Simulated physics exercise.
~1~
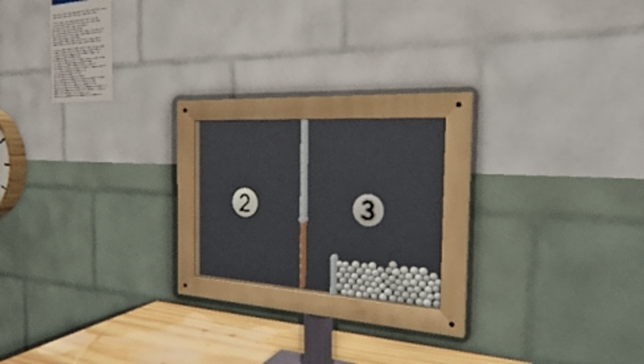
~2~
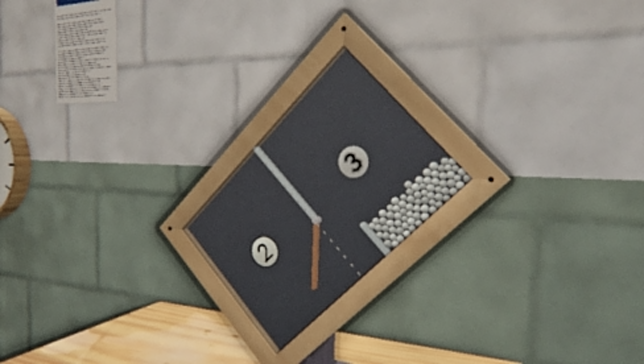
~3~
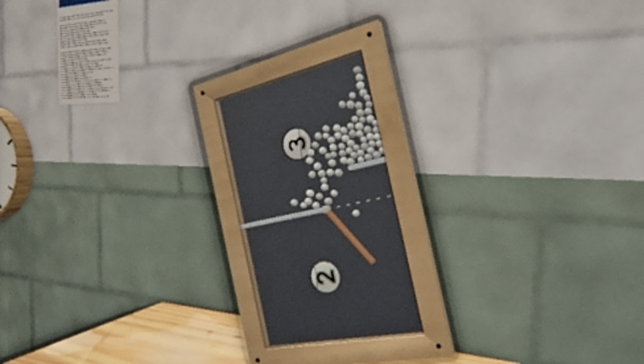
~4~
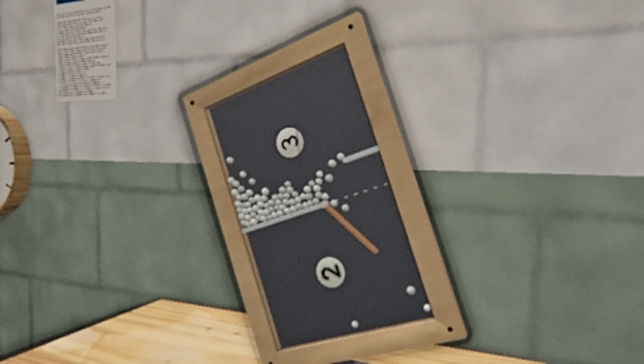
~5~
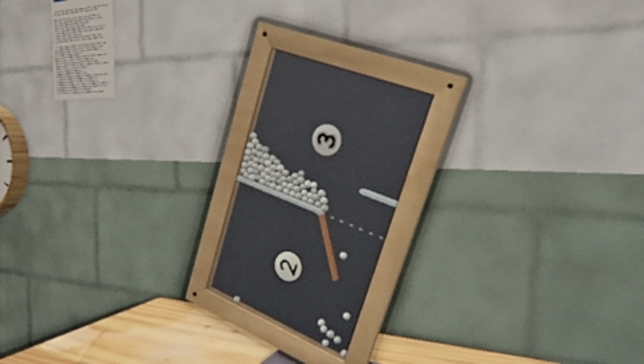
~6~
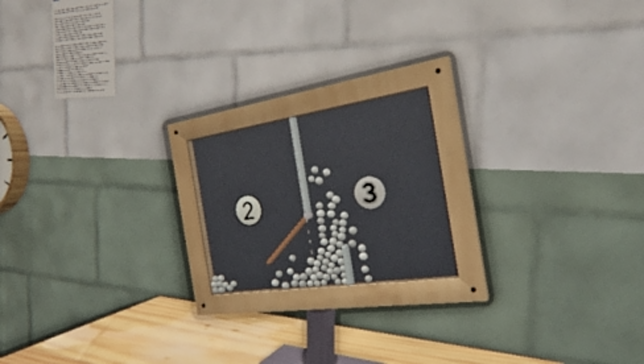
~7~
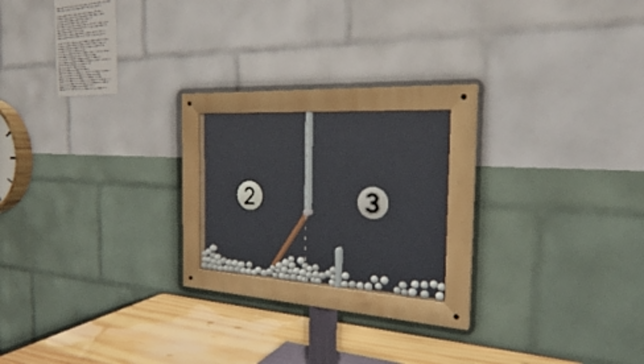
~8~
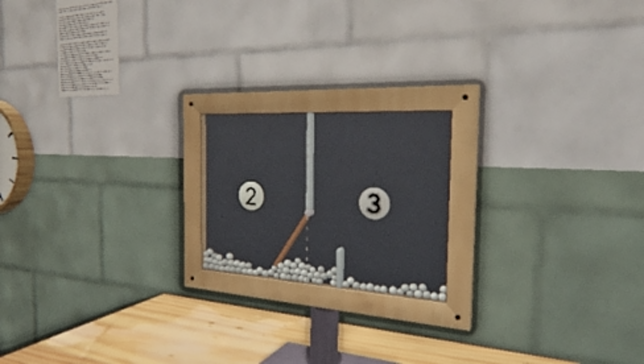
A framed box tips anticlockwise and swings back level, leaving white beads spread along its bottom.
